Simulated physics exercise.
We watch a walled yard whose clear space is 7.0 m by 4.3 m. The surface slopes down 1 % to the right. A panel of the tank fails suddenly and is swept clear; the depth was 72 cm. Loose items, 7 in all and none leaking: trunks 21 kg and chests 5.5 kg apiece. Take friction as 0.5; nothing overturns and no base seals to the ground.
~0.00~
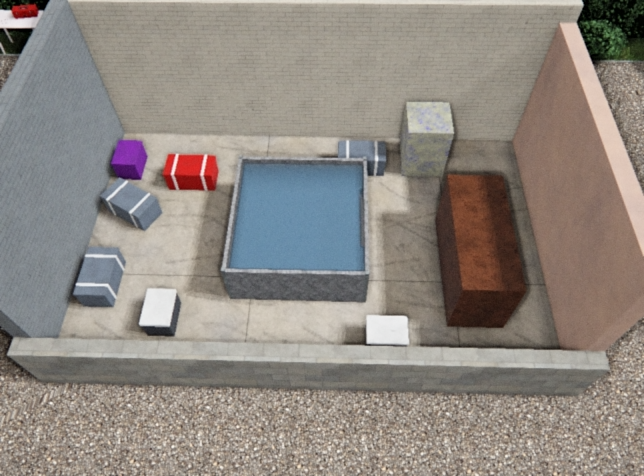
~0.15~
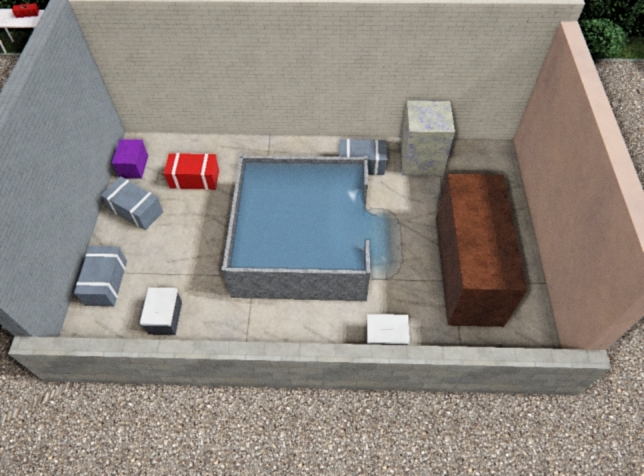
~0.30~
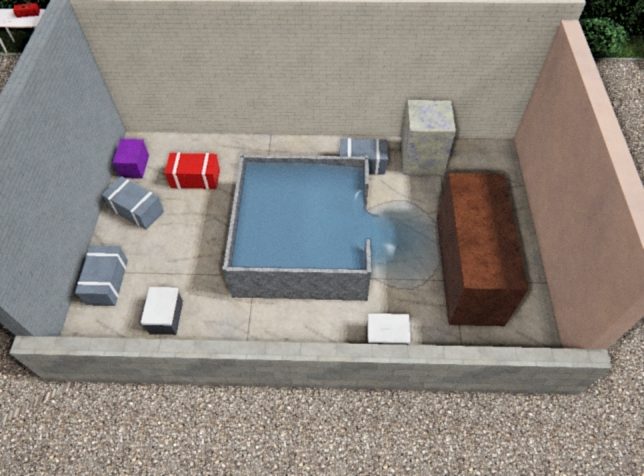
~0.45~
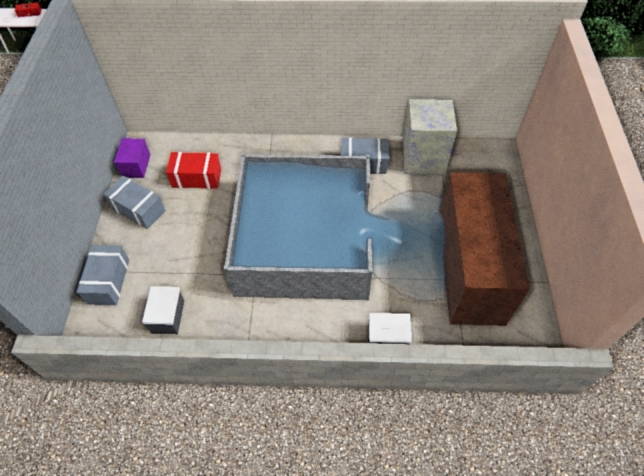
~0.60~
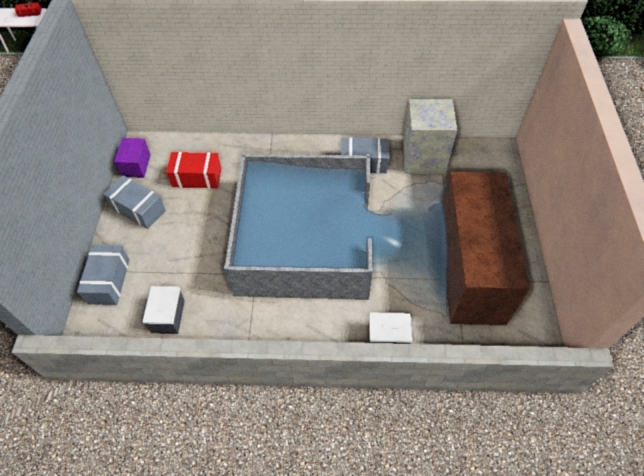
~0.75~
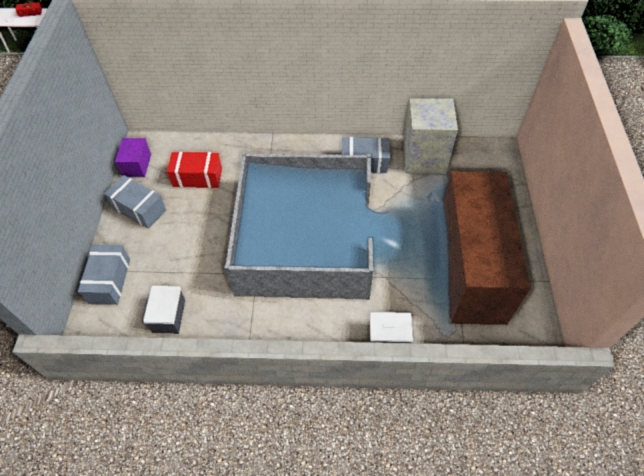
Water pouring through a gap in the right side of a raised tank, spreading across a walled yard to a rust-brown block.
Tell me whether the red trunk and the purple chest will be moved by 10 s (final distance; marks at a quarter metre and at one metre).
Red trunk slides a little, purple chest slides a little.
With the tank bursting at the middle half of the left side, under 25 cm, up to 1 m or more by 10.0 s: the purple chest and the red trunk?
In that case the purple chest travels far, the red trunk ends far away.
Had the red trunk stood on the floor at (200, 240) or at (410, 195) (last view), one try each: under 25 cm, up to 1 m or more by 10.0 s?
In that order: It is nudged along; it is nudged along.
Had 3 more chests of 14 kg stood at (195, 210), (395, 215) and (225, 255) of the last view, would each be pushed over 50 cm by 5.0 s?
In that order: Short of it, past it, under.
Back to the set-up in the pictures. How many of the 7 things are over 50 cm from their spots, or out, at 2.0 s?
I count 1.
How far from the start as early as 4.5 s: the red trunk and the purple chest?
About 0 and 0 cm.
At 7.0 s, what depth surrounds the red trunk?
Roughly 6 cm.
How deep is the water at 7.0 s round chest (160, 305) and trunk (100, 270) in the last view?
Roughly 6 and 9 cm.
After 2.0 s the red trunk is near (193, 162), 0.0 m from its start, aground; the purple chest is near (130, 150), 0.0 m from its start, aground; 0 afloat.
After 4.5 s the red trunk is near (193, 162), 0.0 m from its start, aground; the purple chest is near (130, 150), 0.0 m from its start, aground; 2 afloat.
After 7.0 s the red trunk is near (197, 152), 0.2 m from its start, afloat; the purple chest is near (142, 139), 0.3 m from its start, afloat; 7 afloat.
After 10.0 s the red trunk is near (188, 134), 0.6 m from its start, afloat; the purple chest is near (155, 131), 0.5 m from its start, afloat; 7 afloat.
